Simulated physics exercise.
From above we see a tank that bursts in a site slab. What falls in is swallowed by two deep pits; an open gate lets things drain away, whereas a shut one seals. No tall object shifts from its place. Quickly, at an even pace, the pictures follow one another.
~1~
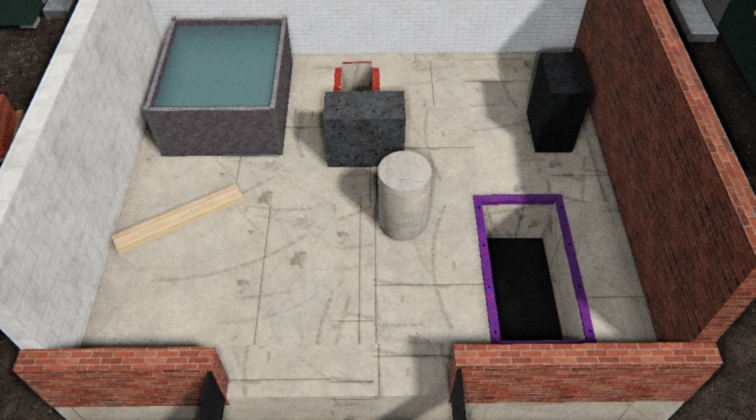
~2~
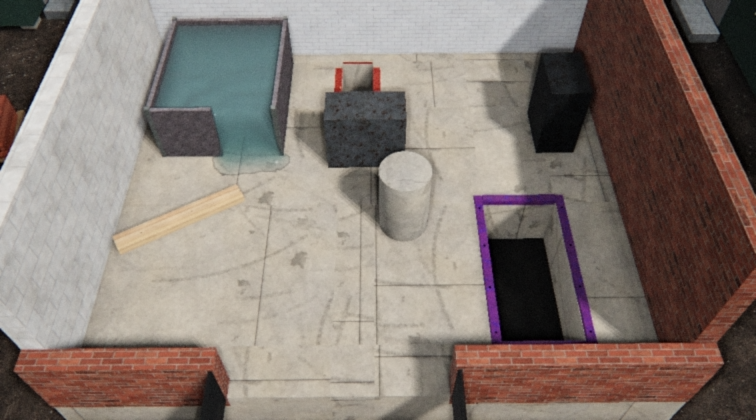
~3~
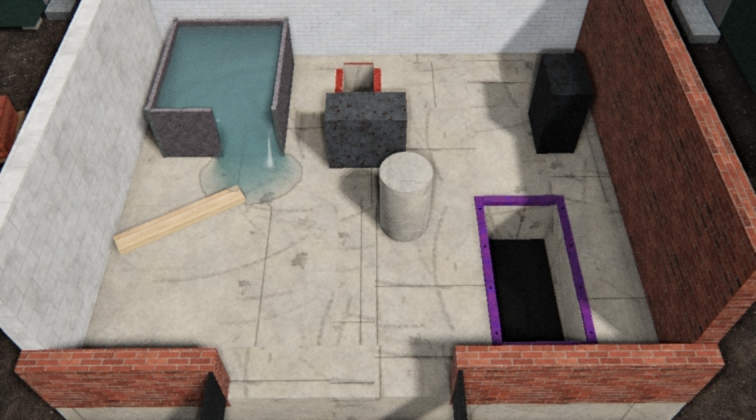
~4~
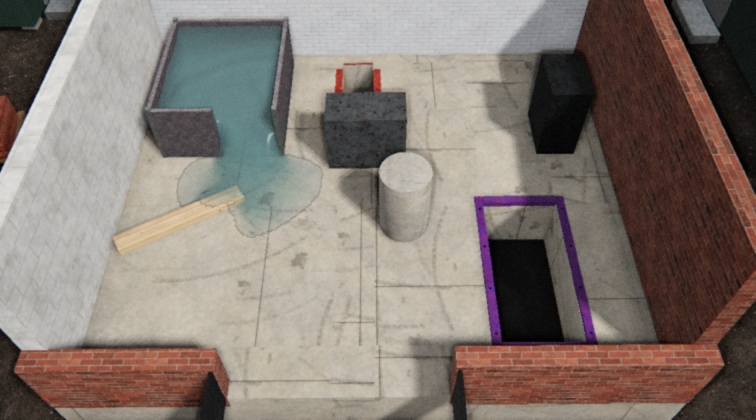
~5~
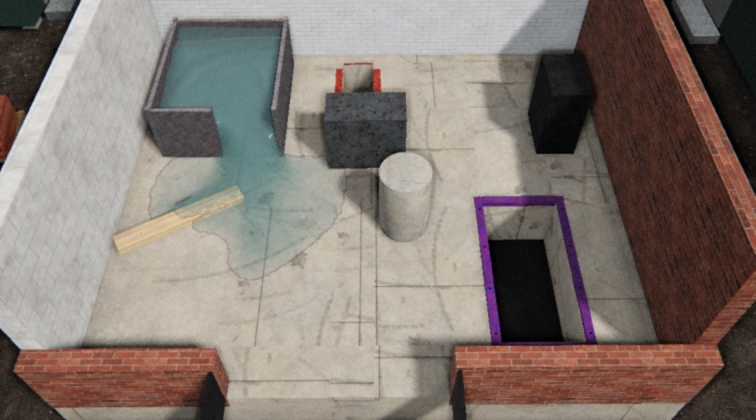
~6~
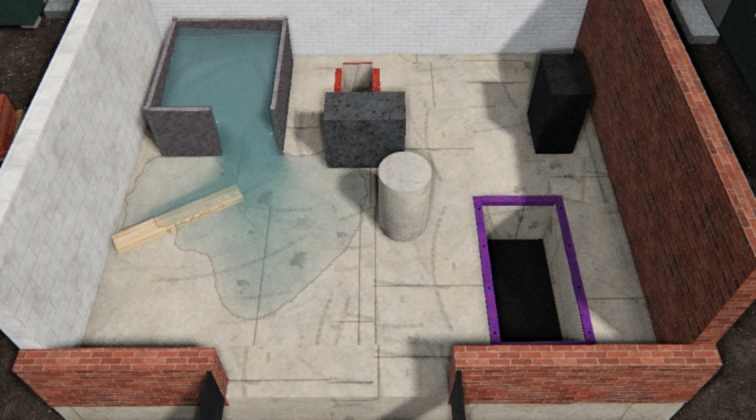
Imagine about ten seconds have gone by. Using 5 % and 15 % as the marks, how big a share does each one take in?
Shares taken in: Gate - over 15 %; purple pit - under 5 %; red pit - under 5 %.
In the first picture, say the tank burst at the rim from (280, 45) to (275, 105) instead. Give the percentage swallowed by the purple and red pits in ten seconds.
The purple pit gets 10 per cent and the red pit 35 per cent.
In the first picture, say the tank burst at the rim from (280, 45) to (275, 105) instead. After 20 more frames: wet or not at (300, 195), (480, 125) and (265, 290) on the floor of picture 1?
So the first one is drenched, the next drenched, and the last drenched.
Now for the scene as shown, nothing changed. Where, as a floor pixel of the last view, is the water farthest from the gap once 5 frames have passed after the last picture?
At about (404, 376).
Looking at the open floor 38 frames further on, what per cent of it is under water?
Near 60 in a hundred.
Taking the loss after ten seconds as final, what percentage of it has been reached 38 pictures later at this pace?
It comes to around 75 per cent.
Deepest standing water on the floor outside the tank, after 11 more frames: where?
I would choose the pixel (73, 378).
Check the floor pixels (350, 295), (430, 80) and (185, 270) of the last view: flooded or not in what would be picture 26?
First swamped, then spared, then swamped.
A moment on, water covers 40 % of the floor; the gate 2 %, the purple pit 0 %, the red pit 0 %.
Next, water covers 50 % of the floor; the gate 10 %, the purple pit 0 %, the red pit 0 %.
Then, water covers 50 % of the floor; the gate 21 %, the purple pit 0 %, the red pit 0 %.
Later, water covers 60 % of the floor; the gate 38 %, the purple pit 1 %, the red pit 0 %.
In the end, water covers 70 % of the floor; the gate 51 %, the purple pit 1 %, the red pit 1 %.
